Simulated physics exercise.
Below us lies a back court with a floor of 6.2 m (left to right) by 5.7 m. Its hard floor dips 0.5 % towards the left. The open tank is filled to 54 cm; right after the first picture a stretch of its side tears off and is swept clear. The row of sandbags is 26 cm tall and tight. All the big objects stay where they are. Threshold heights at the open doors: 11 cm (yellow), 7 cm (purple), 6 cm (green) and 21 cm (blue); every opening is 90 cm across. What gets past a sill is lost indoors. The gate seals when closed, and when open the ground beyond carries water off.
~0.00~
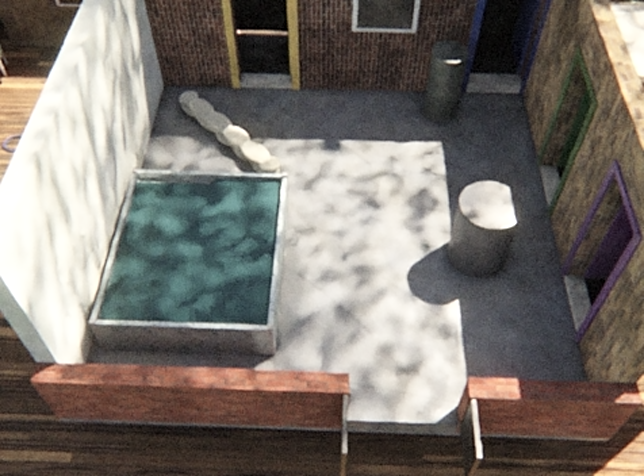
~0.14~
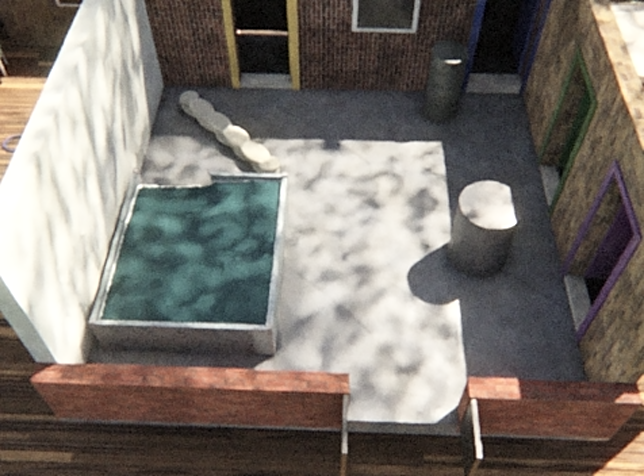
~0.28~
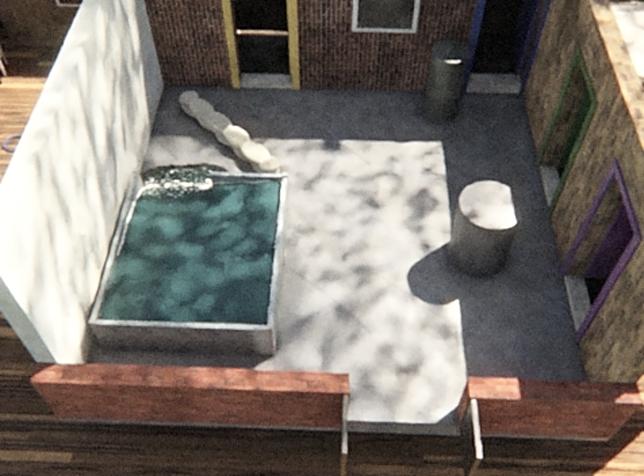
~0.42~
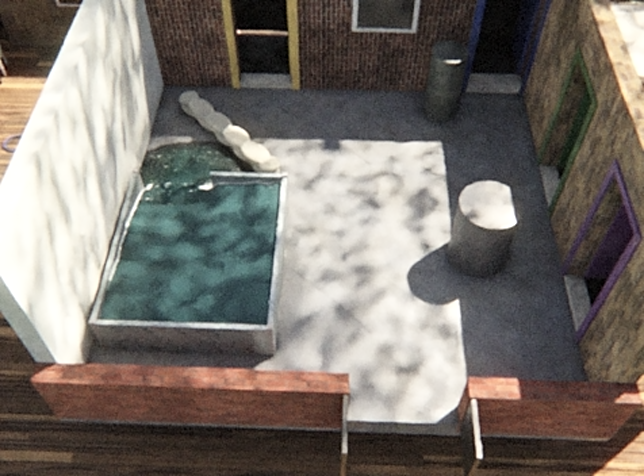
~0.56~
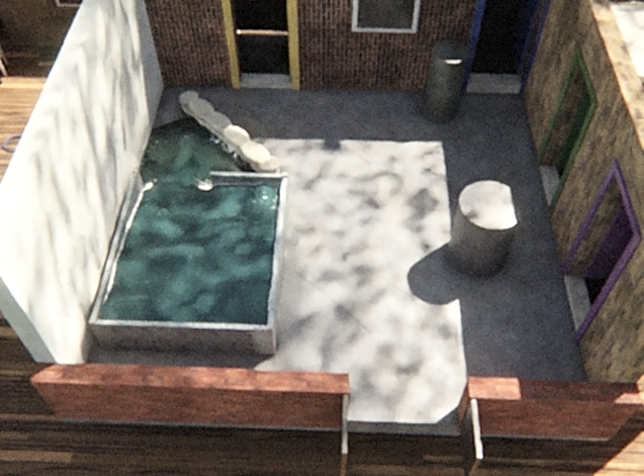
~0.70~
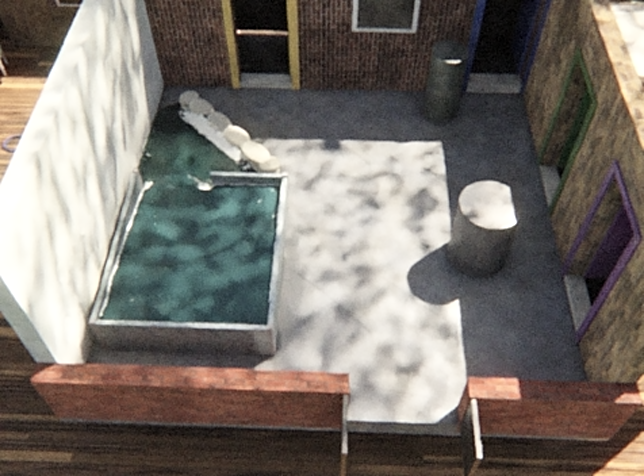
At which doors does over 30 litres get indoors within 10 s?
The water let in: At the yellow door it does not reach the limit; at the purple door it keeps below the limit; at the green door it passes the limit; at the blue door it does not reach the limit.
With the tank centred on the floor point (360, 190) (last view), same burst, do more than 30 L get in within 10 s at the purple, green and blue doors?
Against that limit: Purple under, green not over, blue not over.
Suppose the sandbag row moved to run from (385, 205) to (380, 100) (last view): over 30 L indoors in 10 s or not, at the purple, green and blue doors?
Then: Purple under, green not over, blue under.
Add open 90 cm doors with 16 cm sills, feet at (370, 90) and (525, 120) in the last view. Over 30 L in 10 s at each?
In turn: Not over, below.
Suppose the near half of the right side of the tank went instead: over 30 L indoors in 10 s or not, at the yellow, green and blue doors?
Then: Yellow under, green not over, blue under.
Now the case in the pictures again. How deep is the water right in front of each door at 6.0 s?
Depths in cm: Yellow 5, purple 4, green 14, blue 5.
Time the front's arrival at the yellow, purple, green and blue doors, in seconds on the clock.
Arrival: Yellow 1.6 s, purple 5.0 s, green 4.0 s, blue 3.2 s.
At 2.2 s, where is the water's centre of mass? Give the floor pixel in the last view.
At about (200, 214).
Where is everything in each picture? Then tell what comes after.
The open tank at (198, 246) is whole and still, 54 cm deep, in the first frame.
The front is at a hidden place, 0.6 m from the gap on the open tank's far side; 0.2 m2 of floor is under water; 54 cm left at the back of the open tank, in the second frame.
Water pours out on the open tank's far side and has run 0.8 m, to (215, 170); typically 9 cm deep outside, 54 cm at the open tank's back, in the third frame.
The front is at (201, 145), 1.2 m from the gap on the open tank's far side; 1.6 m2 of floor is under water; 54 cm left at the back of the open tank, in the fourth frame.
The front is at (191, 121), 1.8 m from the gap on the open tank's far side; 2.3 m2 of floor is under water; 54 cm left at the back of the open tank, in the fifth frame.
Water pours out on the open tank's far side and has run 2.2 m, to (181, 106); typically 8 cm deep outside, 54 cm at the open tank's back, in the sixth frame.
After 1.4 s water covers 10 % of the floor and is deepest (56 cm) near (164, 90); yellow door not reached, purple door not reached, green door not reached, blue door not reached.
After 2.2 s water covers 20 % of the floor and is deepest (48 cm) near (162, 97); yellow door 8 cm at the sill, 0 L in, purple door not reached, green door not reached, blue door not reached.
After 3.5 s water covers 45 % of the floor and is deepest (34 cm) near (158, 111); yellow door 10 cm at the sill, 0 L in, purple door not reached, green door not reached, blue door 4 cm at the sill, 0 L in.
After 6.0 s water covers 70 % of the floor and is deepest (24 cm) near (152, 133); yellow door 5 cm at the sill, 0 L in, purple door 4 cm at the sill, 0 L in, green door 14 cm at the sill, 30 L in, blue door 5 cm at the sill, 0 L in.
After 10.0 s water covers 90 % of the floor and is deepest (16 cm) near (138, 182); yellow door 3 cm at the sill, 0 L in, purple door 5 cm at the sill, 0 L in, green door 9 cm at the sill, 98 L in, blue door 9 cm at the sill, 0 L in.
